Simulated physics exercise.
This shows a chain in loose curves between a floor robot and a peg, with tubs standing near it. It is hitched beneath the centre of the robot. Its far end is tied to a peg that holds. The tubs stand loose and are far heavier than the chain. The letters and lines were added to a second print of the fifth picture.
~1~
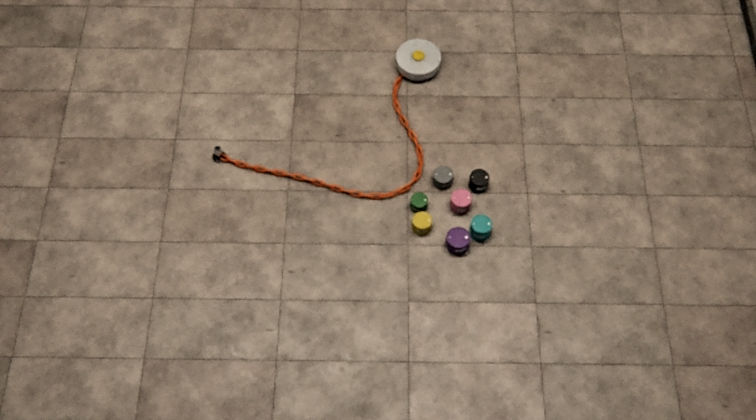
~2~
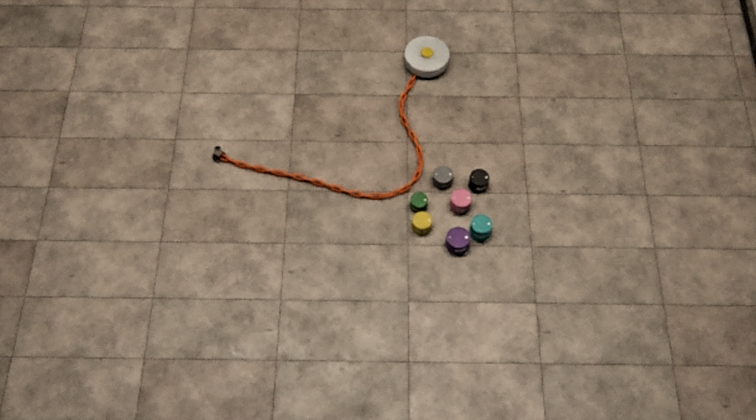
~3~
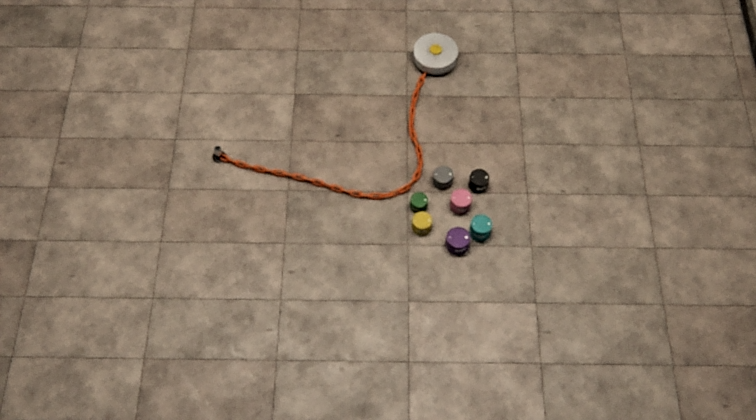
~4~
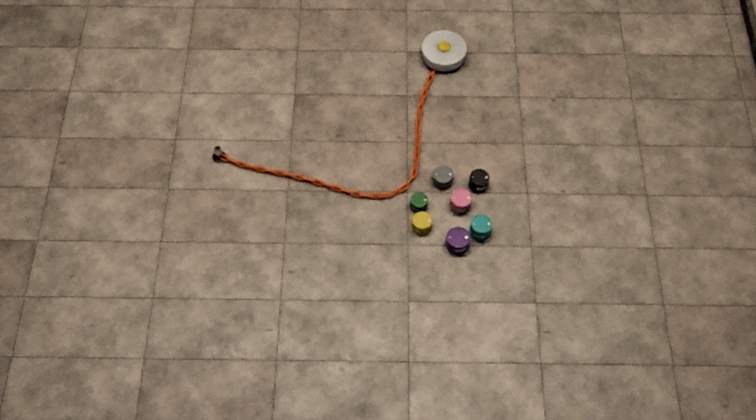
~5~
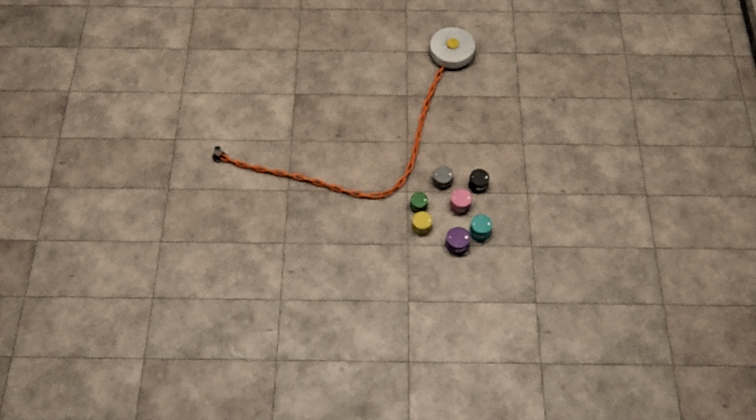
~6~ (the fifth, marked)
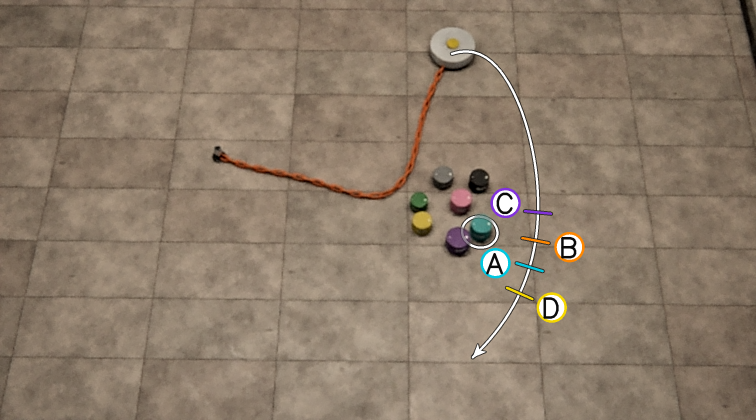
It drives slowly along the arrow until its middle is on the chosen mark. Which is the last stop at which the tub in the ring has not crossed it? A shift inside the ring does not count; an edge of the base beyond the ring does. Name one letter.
No farther than D.
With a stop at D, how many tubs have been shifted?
By then, three.
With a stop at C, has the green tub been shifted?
No.
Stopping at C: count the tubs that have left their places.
The count is none.
On the marked copy, A at (530, 267); B at (536, 241); C at (538, 212); D at (520, 293); the ring at (480, 232); the route from (452, 54) via (537, 182) to (473, 357).
Following D. Soon after the start, robot (522, 105); turquoise tub (481, 228).
Later, robot (539, 201); turquoise tub (481, 228).
In the end, robot (521, 290); turquoise tub (481, 228); pink tub (449, 213); black tub (462, 200); grey tub (439, 190); the turquoise tub is still in its ring.
As for the rest, A is safe but short; B is safe but short; C is safe but short.
